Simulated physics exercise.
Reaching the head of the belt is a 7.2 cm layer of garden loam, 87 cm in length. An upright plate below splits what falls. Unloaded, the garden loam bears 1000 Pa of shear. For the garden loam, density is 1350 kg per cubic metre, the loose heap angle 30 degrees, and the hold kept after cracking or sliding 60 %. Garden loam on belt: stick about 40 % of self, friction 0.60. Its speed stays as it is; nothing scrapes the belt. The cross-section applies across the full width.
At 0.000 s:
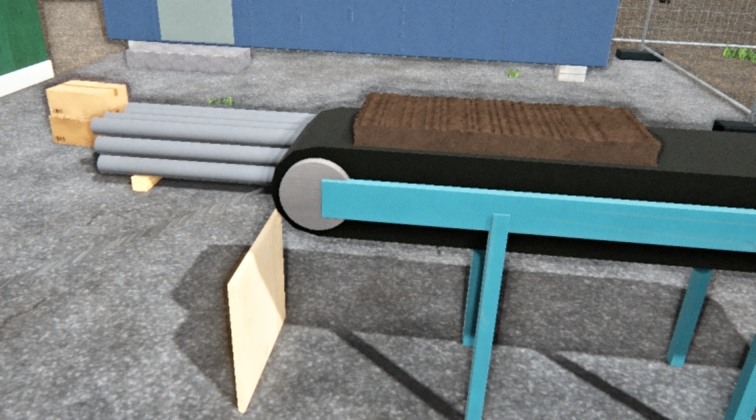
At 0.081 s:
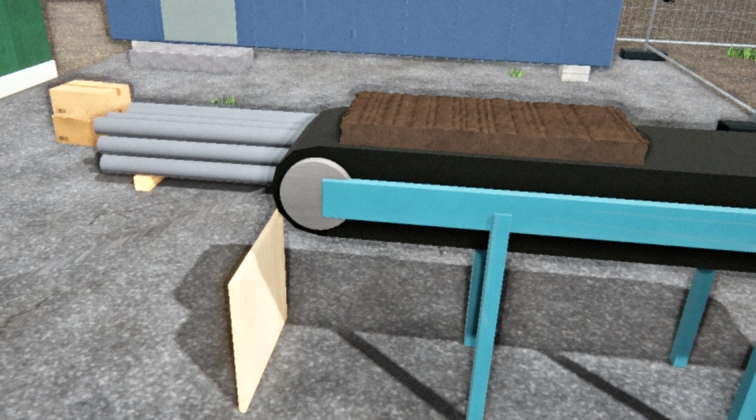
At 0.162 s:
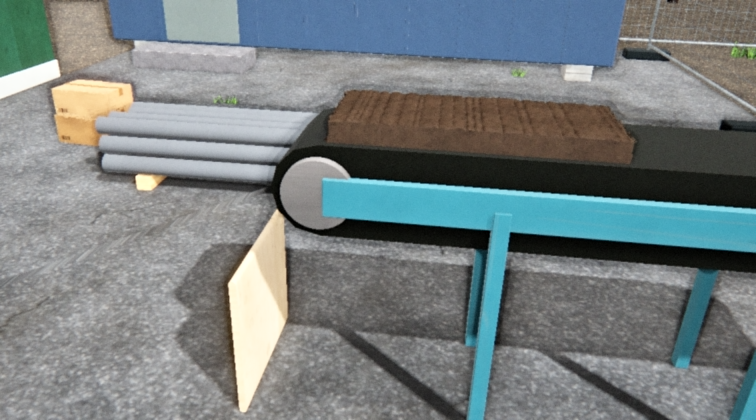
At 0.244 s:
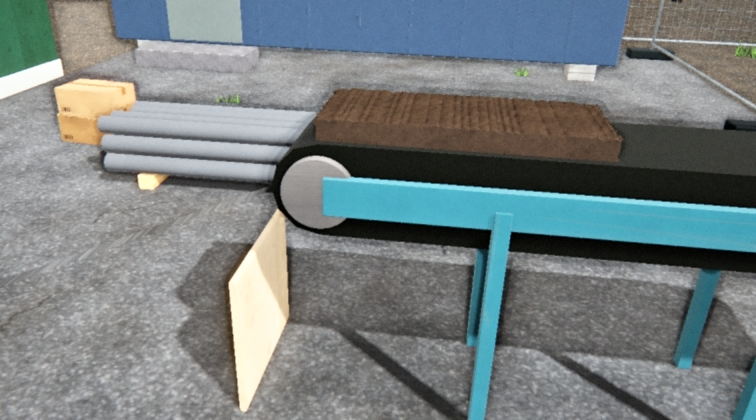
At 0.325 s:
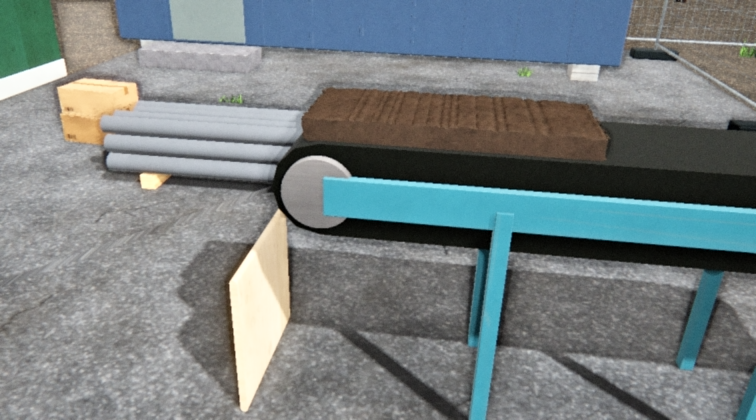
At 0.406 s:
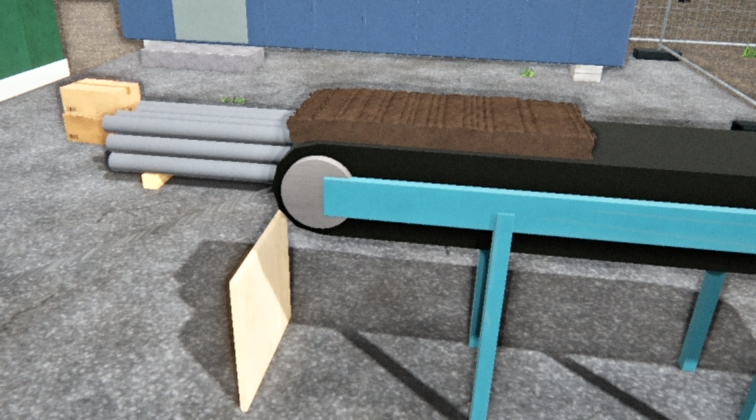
To begin with, a thick brown slab of garden loam rests on a black conveyor belt with a turquoise frame, right of some stacked grey pipes. The slab glides steadily left, keeping its shape, until its front end passes over the top of the grey roller, above an upright pale board.
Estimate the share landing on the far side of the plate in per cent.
My estimate is 66 percent.
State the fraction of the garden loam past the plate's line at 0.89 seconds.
About 14 per cent.
By 0.89 s, 13 % is beyond the plate's line.
By 1.45 s, 32 % is beyond the plate's line.
By 2.02 s, 54 % is beyond the plate's line.
By 2.59 s, 66 % is beyond the plate's line.
By 3.99 s, at the end, 66 % is beyond the plate's line.
